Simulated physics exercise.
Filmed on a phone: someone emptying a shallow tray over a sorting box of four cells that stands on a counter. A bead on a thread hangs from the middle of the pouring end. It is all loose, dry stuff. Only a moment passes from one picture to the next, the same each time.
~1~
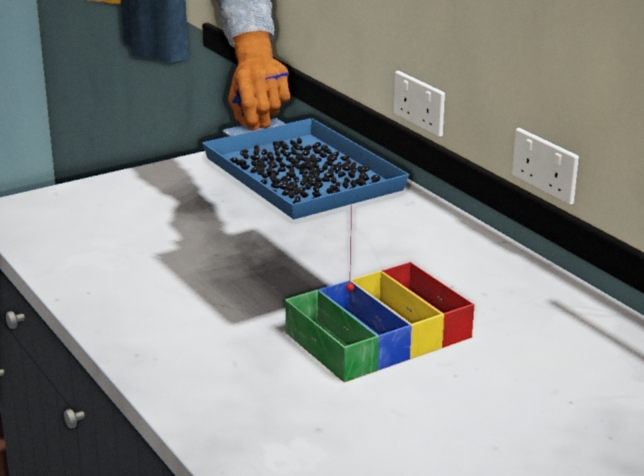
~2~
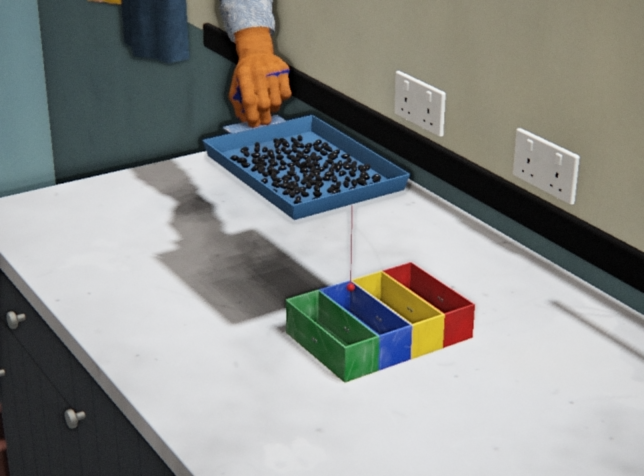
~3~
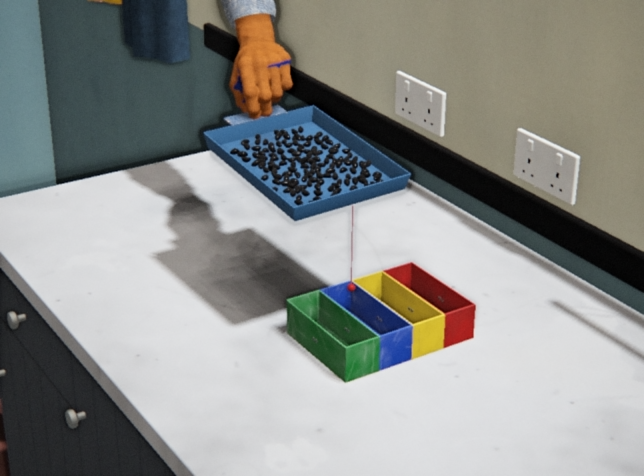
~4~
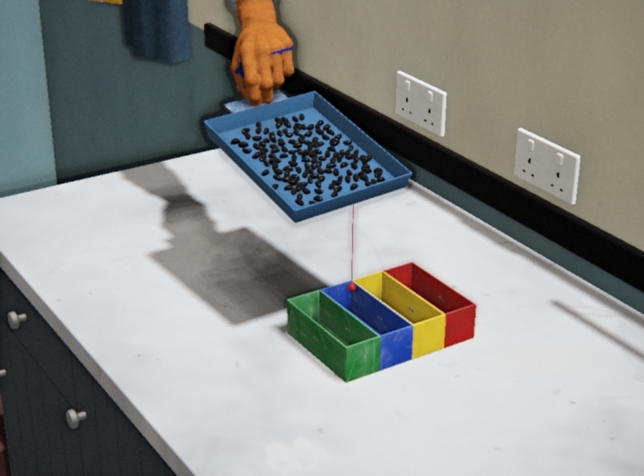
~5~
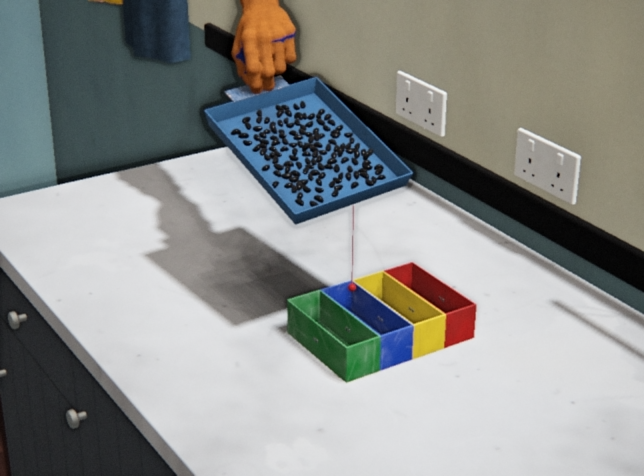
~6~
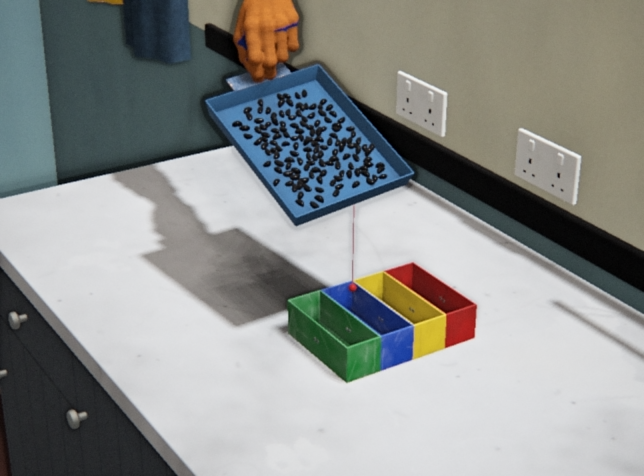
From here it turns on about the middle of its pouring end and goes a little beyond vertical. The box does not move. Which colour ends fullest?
The green cell gets the most.
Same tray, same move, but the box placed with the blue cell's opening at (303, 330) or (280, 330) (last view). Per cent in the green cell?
About 0 and 0 per cent.
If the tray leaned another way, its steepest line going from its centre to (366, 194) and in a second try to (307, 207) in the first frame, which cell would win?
One: That yellow cell. Two: That green cell.
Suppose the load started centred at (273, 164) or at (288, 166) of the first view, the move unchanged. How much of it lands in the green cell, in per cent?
Near 40 % and 40 %.
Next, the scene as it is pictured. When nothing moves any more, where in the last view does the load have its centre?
Near (332, 359).
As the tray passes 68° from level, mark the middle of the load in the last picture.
Near (331, 182).
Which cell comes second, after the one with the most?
Next in line is the blue one.
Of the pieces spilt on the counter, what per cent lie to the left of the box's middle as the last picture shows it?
It comes to 100 per cent or so.
Just after the last frame, tray tipped steeply; almost all on the tray; just a few falling or outside the box.
A moment on, tray tipped past a quarter turn; roughly a third on the tray; about a tenth in the green cell; about a tenth in the blue cell; just a few in the yellow cell; roughly half falling or outside the box.
Further on, tray tipped past a quarter turn; roughly a third in the green cell; about a tenth in the blue cell; just a few in the yellow cell; just a few in the red cell; roughly half falling or outside the box.
When it is over, tray tipped past a quarter turn; roughly a third in the green cell; about a tenth in the blue cell; just a few in the yellow cell; just a few in the red cell; roughly half outside the box.
